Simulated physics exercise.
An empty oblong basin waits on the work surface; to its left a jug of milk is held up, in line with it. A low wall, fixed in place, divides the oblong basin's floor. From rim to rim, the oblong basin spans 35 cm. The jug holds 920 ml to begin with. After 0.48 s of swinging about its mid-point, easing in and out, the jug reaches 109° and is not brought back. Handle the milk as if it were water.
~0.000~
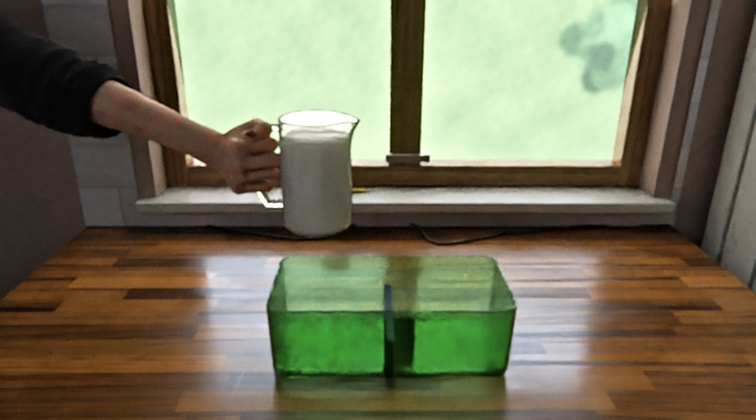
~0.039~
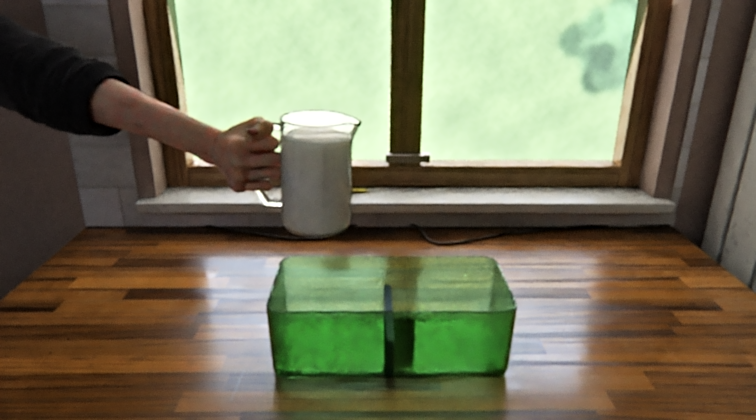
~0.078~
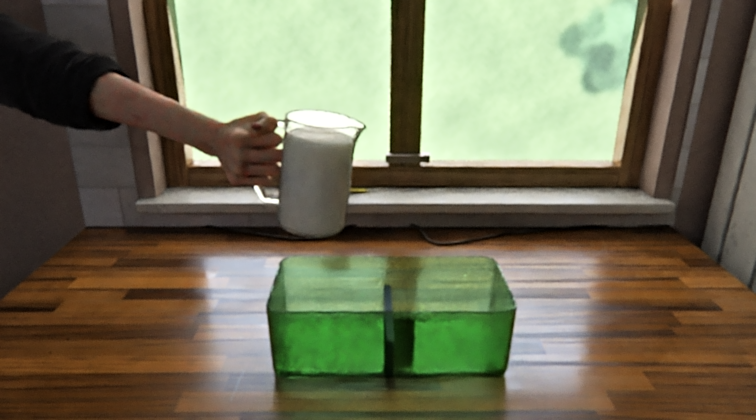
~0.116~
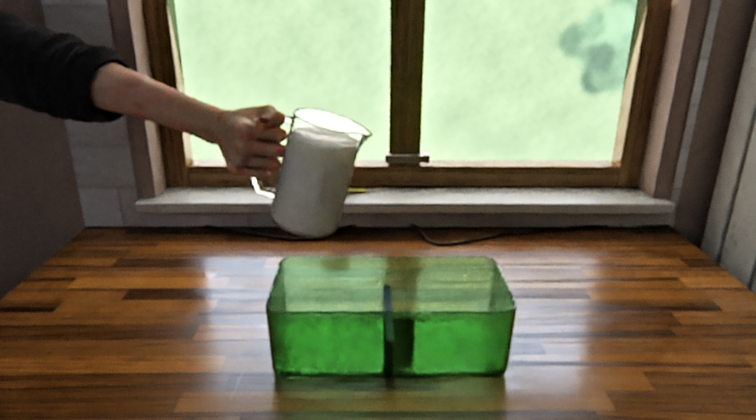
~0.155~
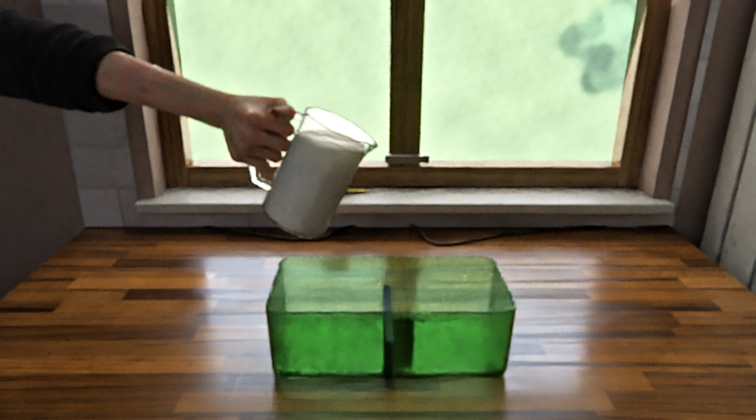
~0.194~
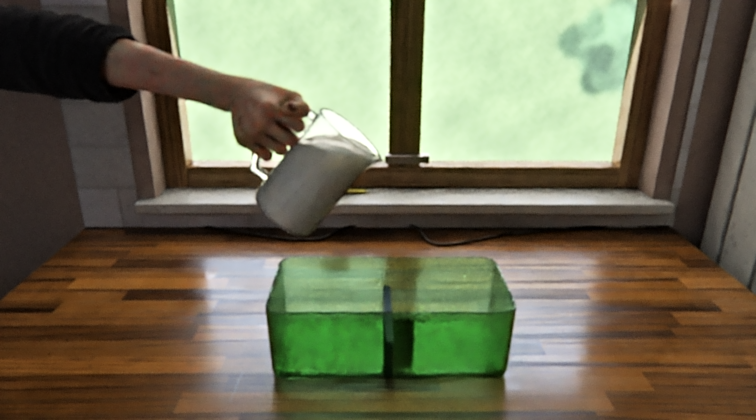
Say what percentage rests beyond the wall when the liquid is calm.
Roughly 91 per cent rests beyond the wall.
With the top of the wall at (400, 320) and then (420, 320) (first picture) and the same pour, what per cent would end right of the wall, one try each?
It comes to 90 per cent, and then 70 per cent.
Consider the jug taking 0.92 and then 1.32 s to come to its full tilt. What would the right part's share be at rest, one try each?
95 and 95 %.
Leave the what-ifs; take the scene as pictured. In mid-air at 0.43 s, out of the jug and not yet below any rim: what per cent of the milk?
It comes to about 28 percent.
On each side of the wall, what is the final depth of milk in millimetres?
The left ends up at roughly 0 mm, with the right at roughly 30 mm.
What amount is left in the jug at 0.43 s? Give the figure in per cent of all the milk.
Near 64 in a hundred.
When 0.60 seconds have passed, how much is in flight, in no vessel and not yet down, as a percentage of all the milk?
Estimate: About 26 in a hundred.
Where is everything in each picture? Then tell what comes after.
In the first picture, tilt 0°; pouring edge (360, 119); surface from (282, 134) to (350, 134); the oblong basin's rim runs from (274, 283) to (506, 282); the wall's top is at (389, 311).
In the second picture, tilt 2°; pouring edge (362, 121); surface from (283, 133) to (351, 135).
In the third picture, tilt 7°; pouring edge (367, 126); surface from (286, 131) to (354, 138).
In the fourth picture, tilt 15°; pouring edge (372, 133); surface from (287, 148) to (359, 140).
In the fifth picture, tilt 26°; pouring edge (379, 145); surface from (282, 163) to (364, 144).
In the sixth picture, tilt 38°; pouring edge (383, 159); surface from (276, 167) to (375, 151).
After 0.43 s the tilt is 106° and 63 per cent is still to pour, 0 is left of the wall and 9 right of it.
After 0.60 s the tilt is 109° and 24 per cent is still to pour, 0 is left of the wall and 50 right of it.
After 0.78 s the tilt is 109° and 6 per cent is still to pour, 2 is left of the wall and 77 right of it.
After 0.98 s the tilt is 109° and 1 per cent is still to pour, 3 is left of the wall and 89 right of it.
In the end 3 per cent lies left of the wall, 91 right of it and 6 outside.
